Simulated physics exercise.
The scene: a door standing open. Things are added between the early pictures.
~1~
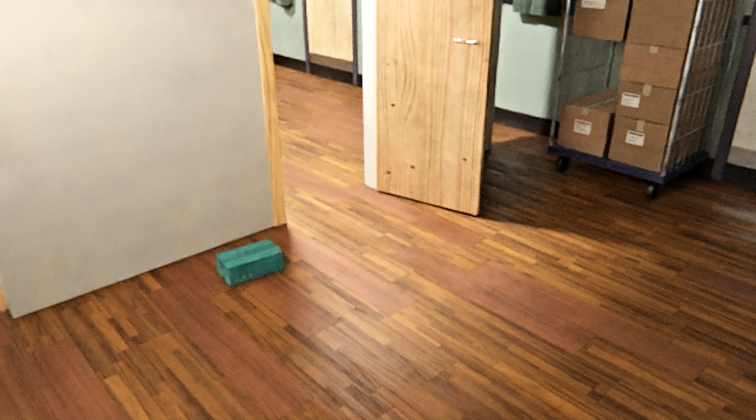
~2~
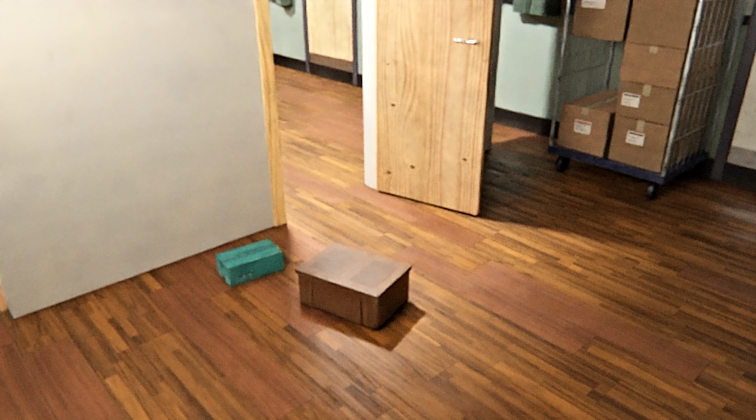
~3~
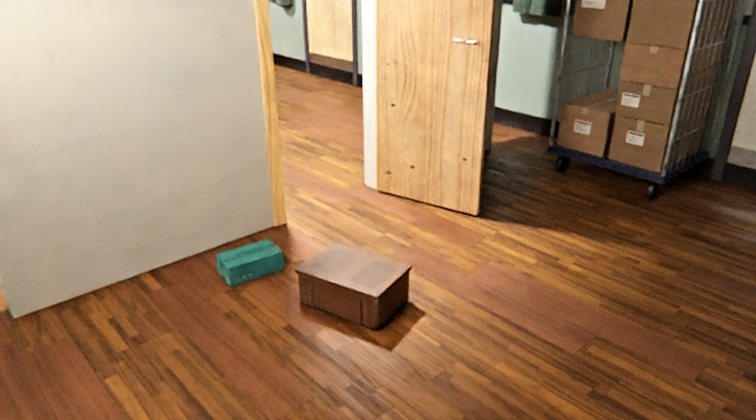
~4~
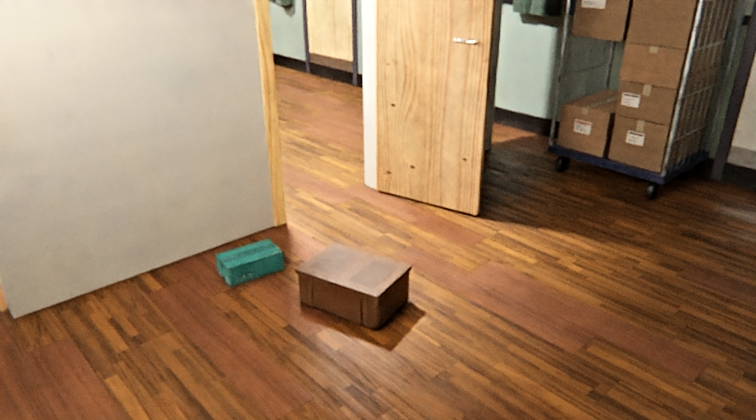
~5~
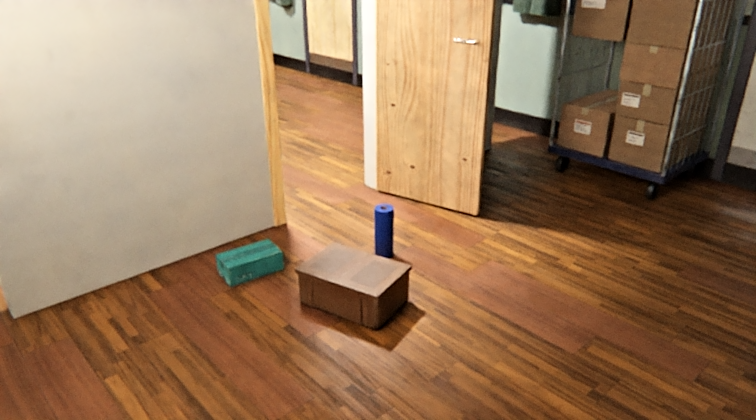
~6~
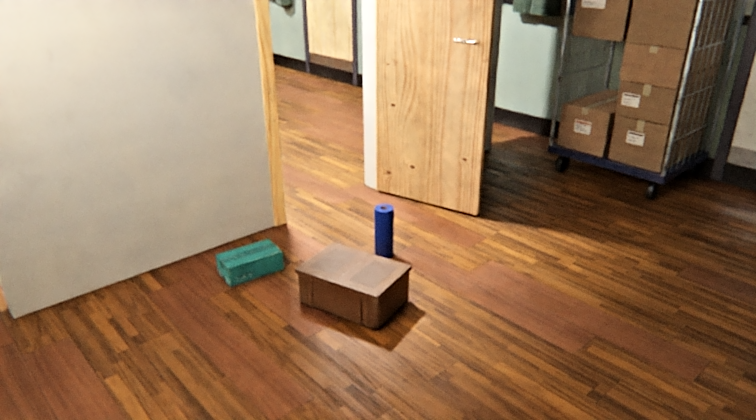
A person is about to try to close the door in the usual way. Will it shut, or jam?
Outcome: The door shuts.
Then, 0.80 s after the last picture, door 68° open.
Then, 1.30 s after the last picture, door 28° open.
At rest, door 0° open; all 3 in place. Seen from the same camera at the end, blue roll near (384, 232).
